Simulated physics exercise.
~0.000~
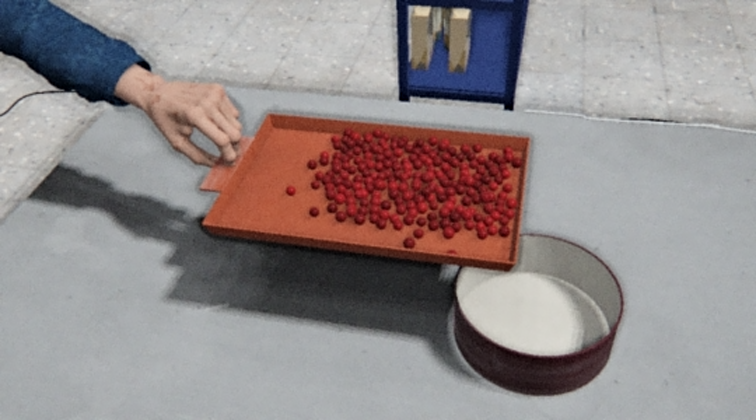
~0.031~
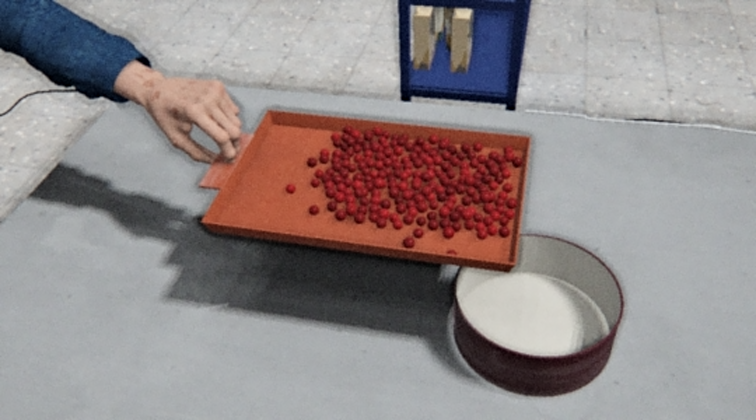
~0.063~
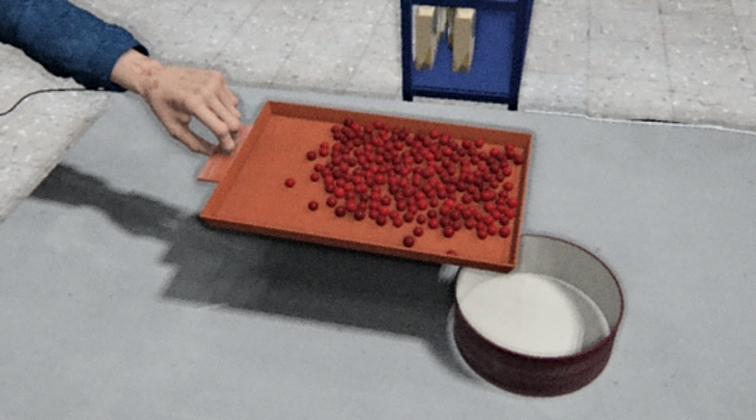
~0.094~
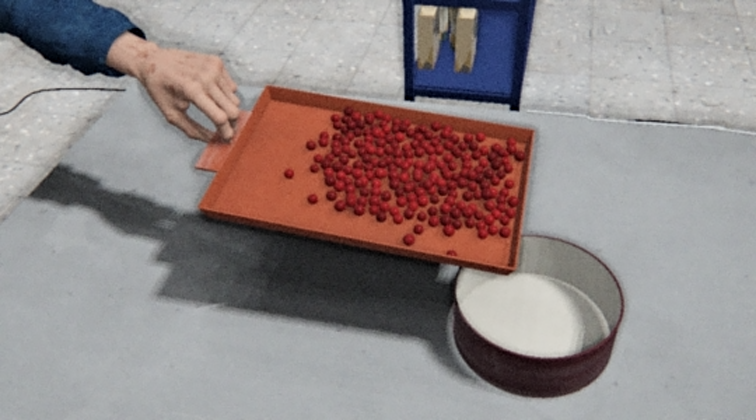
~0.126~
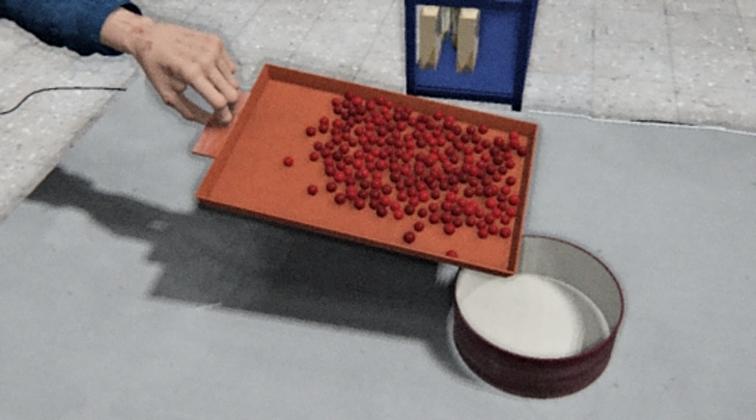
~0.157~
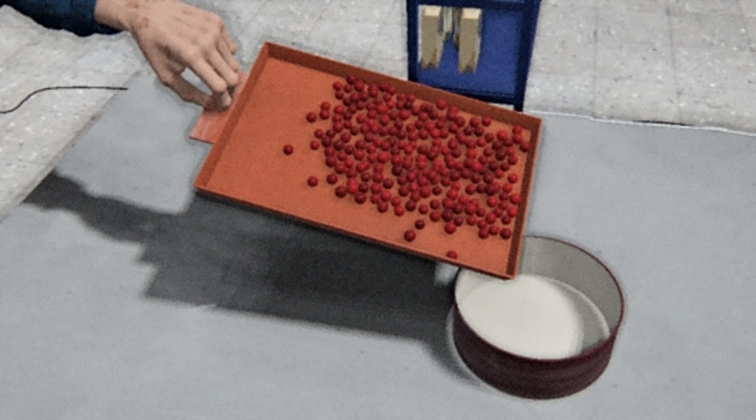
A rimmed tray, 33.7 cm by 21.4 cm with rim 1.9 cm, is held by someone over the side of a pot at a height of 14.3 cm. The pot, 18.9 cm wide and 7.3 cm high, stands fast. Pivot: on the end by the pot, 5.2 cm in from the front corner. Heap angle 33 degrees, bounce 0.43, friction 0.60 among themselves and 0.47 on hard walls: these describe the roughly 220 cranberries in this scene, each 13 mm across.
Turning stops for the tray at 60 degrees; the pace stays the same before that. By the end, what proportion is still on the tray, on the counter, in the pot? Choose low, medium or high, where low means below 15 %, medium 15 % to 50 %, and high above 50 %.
Shares - left on the tray: Medium, counter: Medium, pot: Medium.
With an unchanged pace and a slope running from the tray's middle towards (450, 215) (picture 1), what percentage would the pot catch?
The share comes to about 50 in a hundred.
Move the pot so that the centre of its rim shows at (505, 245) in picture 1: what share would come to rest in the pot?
About 0 per cent.
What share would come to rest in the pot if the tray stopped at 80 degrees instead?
You'd end up with some 55 % in the pot.
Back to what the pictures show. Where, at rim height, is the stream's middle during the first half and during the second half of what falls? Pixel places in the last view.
First half close to (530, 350), second half close to (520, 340).
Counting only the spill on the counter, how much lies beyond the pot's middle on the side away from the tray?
About 50 percent of the spill.
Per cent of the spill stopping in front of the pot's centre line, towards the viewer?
I'd put it at around 100 per cent.
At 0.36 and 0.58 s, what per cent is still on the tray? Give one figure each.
In order, 100 and 65.
After 0.28 s, tilt 43 degrees; the tray holds 100 %, the pot 0 %.
After 0.36 s, tilt 56 degrees; the tray holds 100 %, the pot 0 %.
After 0.58 s, tilt 60 degrees; the tray holds 65 %, the pot 5 %.
In the end, at 1.5 s, tray 30 %, counter 30 %, pot 40 %.
